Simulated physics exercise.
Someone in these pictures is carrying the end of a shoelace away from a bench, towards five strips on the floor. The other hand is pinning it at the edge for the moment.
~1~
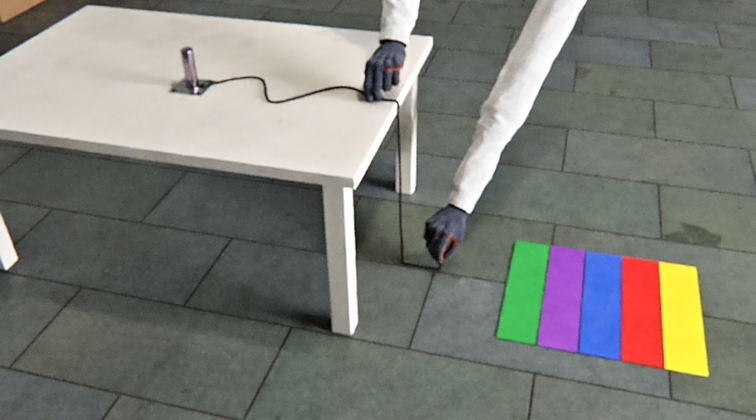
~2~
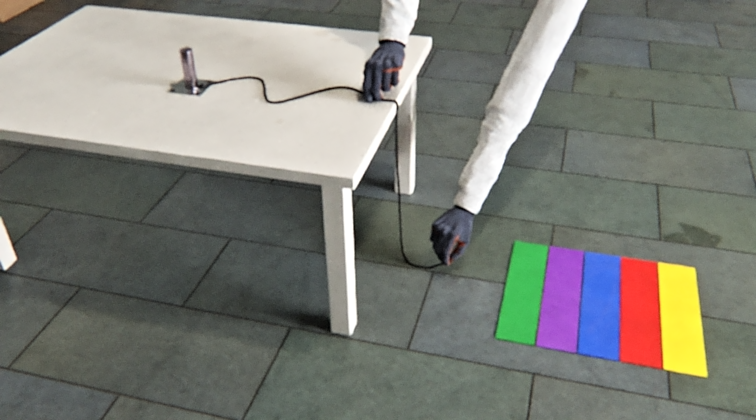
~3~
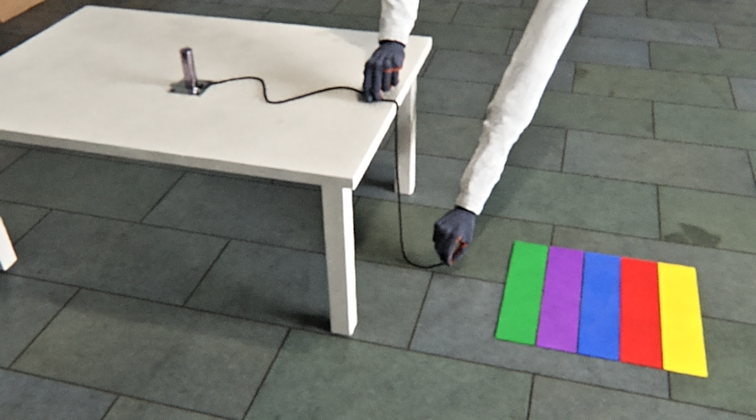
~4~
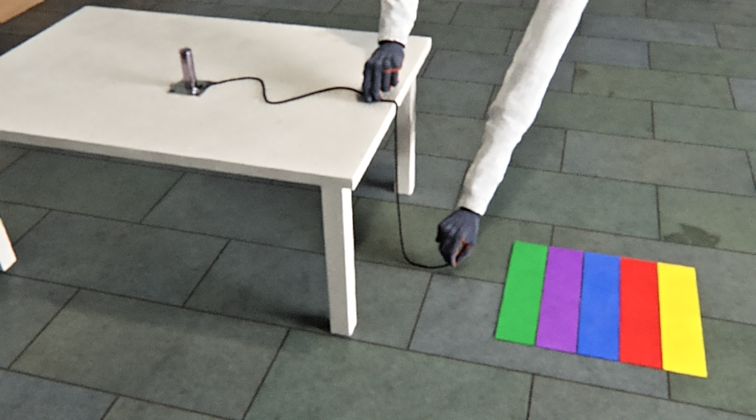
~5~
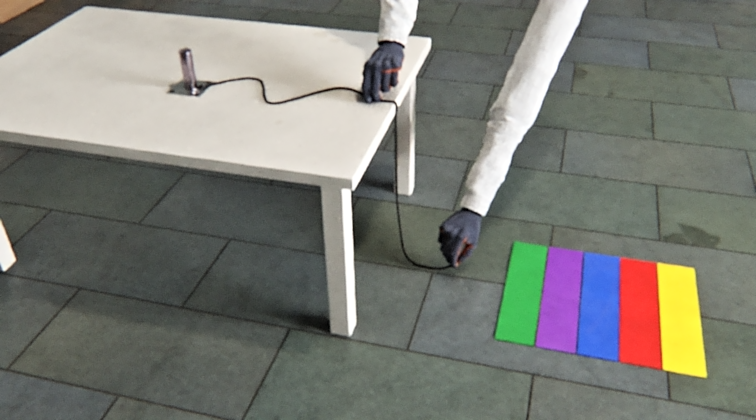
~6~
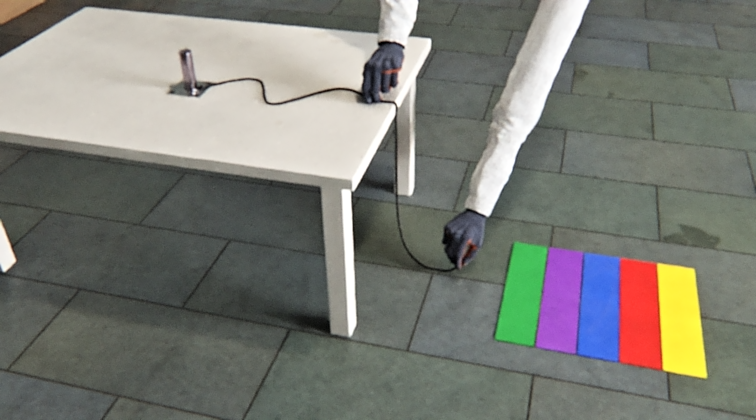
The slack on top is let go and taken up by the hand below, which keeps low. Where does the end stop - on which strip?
On the red strip.
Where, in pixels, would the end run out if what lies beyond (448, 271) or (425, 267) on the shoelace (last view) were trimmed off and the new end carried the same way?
Estimated pixels: (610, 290) then (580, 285).
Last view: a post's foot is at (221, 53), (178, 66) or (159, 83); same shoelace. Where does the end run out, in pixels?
About (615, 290), then (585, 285), then (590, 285).
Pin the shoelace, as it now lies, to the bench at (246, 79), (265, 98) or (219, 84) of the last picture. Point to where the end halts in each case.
First (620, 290), next (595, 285), last (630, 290).
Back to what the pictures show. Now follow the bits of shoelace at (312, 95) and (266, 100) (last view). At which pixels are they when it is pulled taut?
The first lands at (359, 104), while the second lands at (304, 99).
A little later, end near (572, 282); over purple.
Next, end near (613, 288); over blue.
When it is tight, end near (638, 292); over red. Over red.
